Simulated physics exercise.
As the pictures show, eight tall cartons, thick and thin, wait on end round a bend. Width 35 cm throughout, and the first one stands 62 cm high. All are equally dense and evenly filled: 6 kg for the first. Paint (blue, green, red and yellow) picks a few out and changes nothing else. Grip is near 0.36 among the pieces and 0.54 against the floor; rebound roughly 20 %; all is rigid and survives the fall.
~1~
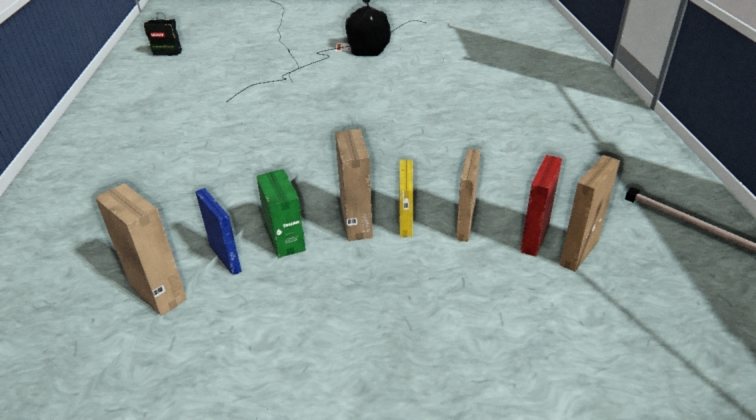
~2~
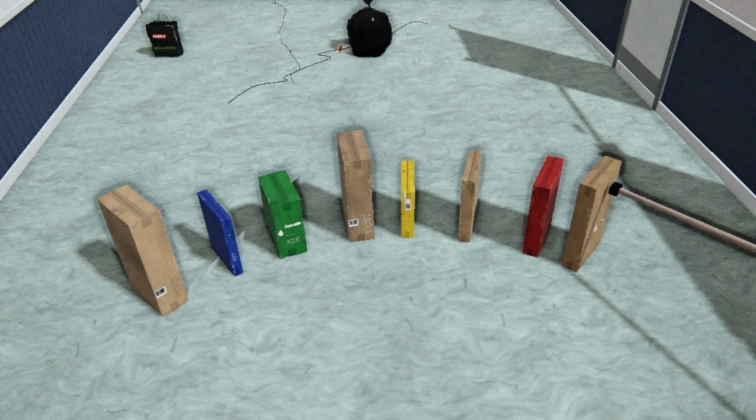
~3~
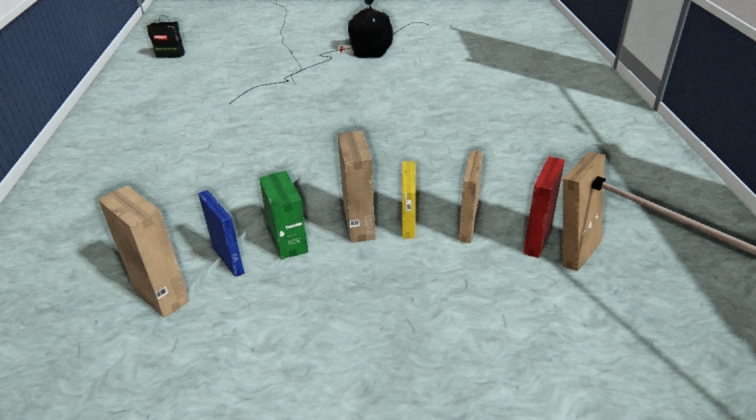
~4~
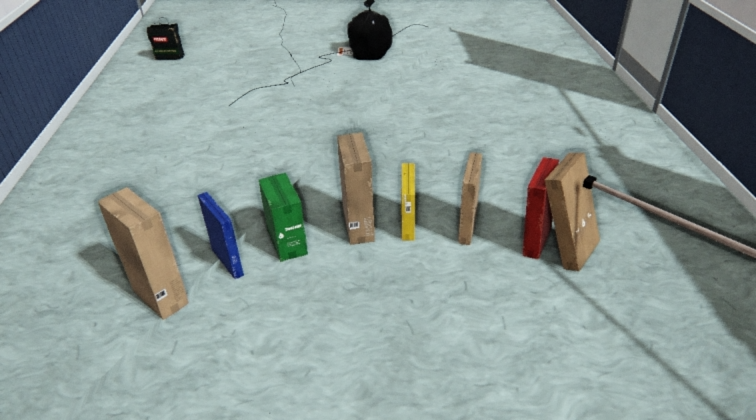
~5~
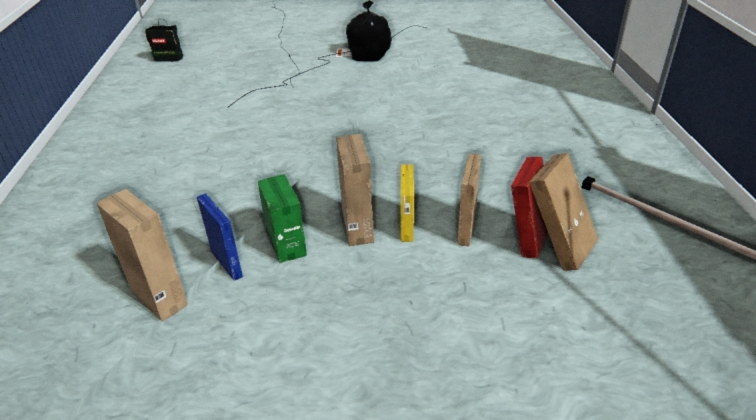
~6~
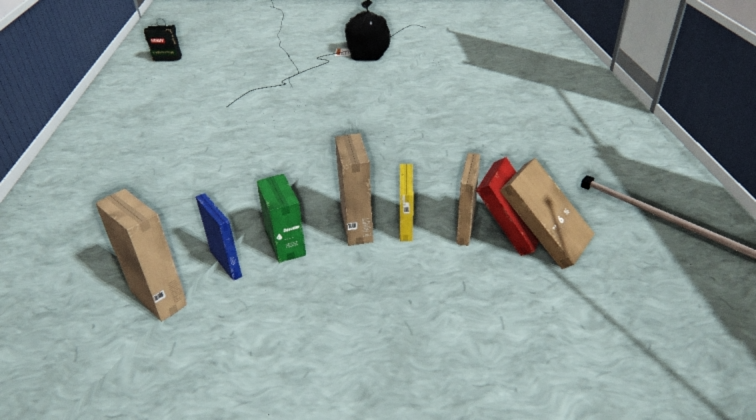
On a pale floor, a pole pushes the rightmost carton left, tipping it against the red one, which leans too.
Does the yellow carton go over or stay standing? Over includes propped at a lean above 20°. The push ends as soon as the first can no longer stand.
In the end the yellow carton goes over.
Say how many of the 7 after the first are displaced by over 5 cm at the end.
Shifted: 3.
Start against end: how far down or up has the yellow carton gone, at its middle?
About 5 cm lower.
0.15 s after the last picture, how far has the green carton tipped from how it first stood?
Roughly 0°.
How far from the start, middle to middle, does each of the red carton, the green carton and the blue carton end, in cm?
Moved: Red 30, green 0, blue 0.
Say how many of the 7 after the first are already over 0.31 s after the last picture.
At that moment 3.
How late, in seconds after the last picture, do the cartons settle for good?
Around 0.5 s.
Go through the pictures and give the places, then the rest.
In the first frame (places mark the middle of the side facing us), pole end (631, 198) 12 cm from the first carton; yellow carton (406, 215); green carton (288, 229); blue carton (214, 234); the rest undisturbed.
Pole end (614, 192) 20 mm from the first carton; yellow carton (408, 216), in the second frame.
Pole end (597, 186) pushing; yellow carton (409, 216); the rest undisturbed, in the third frame.
Pole end (588, 185) stopped; yellow carton (408, 218); red carton (533, 225) leaning 4°; one has shifted, in the fourth frame.
Pole end (587, 186) stopped; yellow carton (407, 219); red carton (524, 223) leaning 14°; one has shifted, in the fifth frame.
Pole end (586, 186) stopped; yellow carton (407, 219); red carton (505, 222) leaning 38°; green carton (289, 234); 1 of the 7 other cartons over, in the sixth frame.
Then, 0.07 s after the last picture, 1 of the 7 other cartons over; yellow carton unmoved; red carton leaning 51°.
Then, 0.15 s after the last picture, 2 of the 7 other cartons over; yellow carton unmoved; red carton leaning 65°.
Then, 0.31 s after the last picture, 3 of the 7 other cartons over; yellow carton leaning 32°; red carton lying flat.
At rest, 3 of the 7 other cartons over; yellow carton leaning 47°; red carton lying flat; green carton unmoved. Four left standing. As the last picture would show them, middles, yellow carton near (389, 205), red carton near (494, 219).
